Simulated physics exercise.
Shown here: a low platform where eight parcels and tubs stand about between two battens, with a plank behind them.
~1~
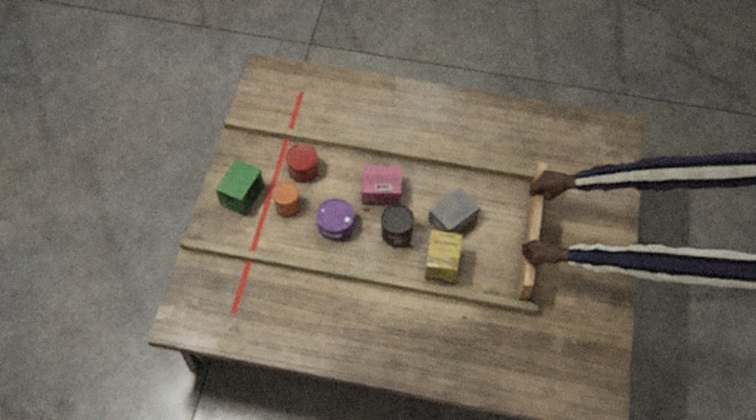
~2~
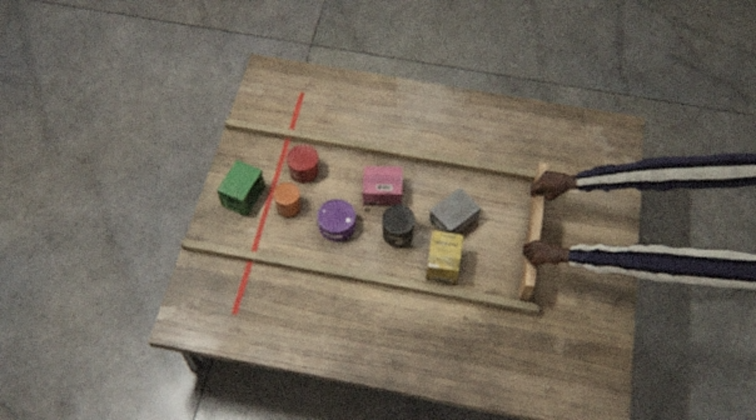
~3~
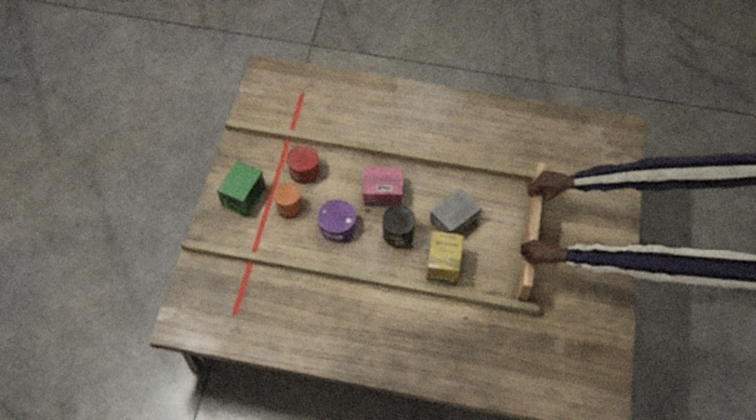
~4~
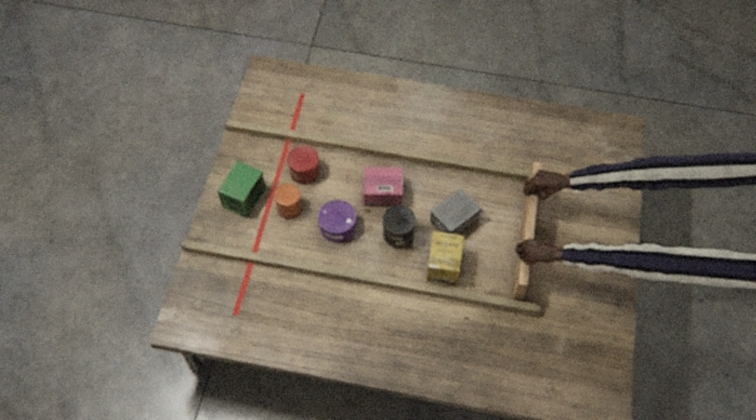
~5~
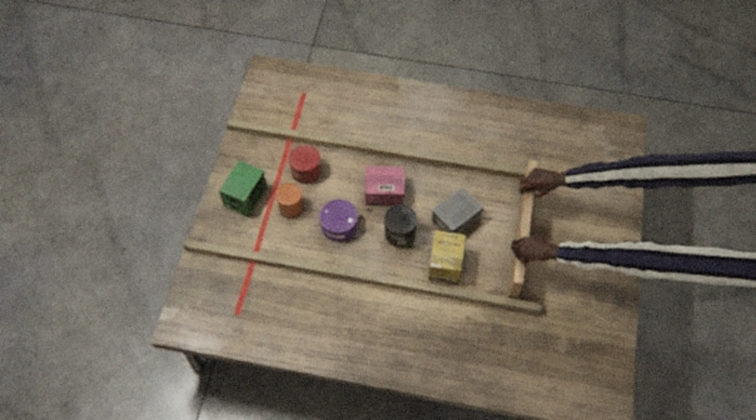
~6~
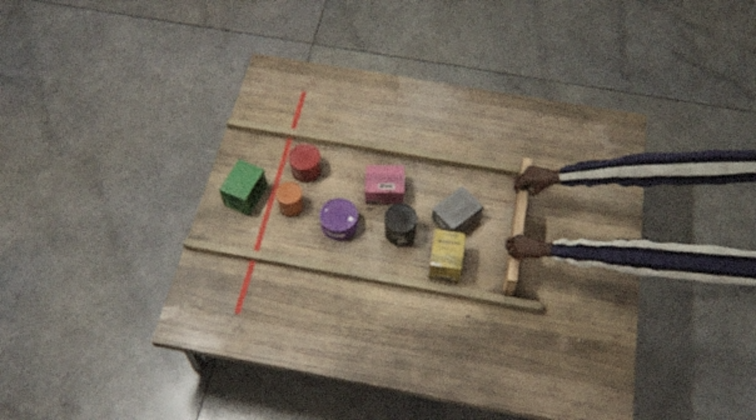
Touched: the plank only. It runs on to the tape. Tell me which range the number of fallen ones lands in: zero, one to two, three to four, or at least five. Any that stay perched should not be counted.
The range is one to two.
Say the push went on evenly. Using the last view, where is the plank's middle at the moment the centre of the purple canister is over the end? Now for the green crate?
The middle is at (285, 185) when it's the purple canister, and at (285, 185) when it's the green crate.
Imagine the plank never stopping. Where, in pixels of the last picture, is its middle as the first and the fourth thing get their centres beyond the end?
Its middle is around (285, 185) and later (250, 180).
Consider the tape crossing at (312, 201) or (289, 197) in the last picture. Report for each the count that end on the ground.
First try 0, second try 0.
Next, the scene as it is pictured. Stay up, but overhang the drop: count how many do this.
0, I think.
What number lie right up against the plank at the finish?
In contact: 3.
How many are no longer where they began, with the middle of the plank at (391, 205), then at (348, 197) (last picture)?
At that stage 6; at the next, 8.
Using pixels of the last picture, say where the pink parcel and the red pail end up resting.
About (270, 145), and the other about (237, 148).
Soon after, none off yet; green crate at rest near (244, 188); orange pail at rest near (290, 200); red pail at rest near (305, 163).
Then, none off yet; green crate moved a little near (233, 183); orange pail moved about its own width near (261, 184); red pail moved a little near (291, 157).
By the end, the number that fall off is one or two; fallen, purple canister and green crate.
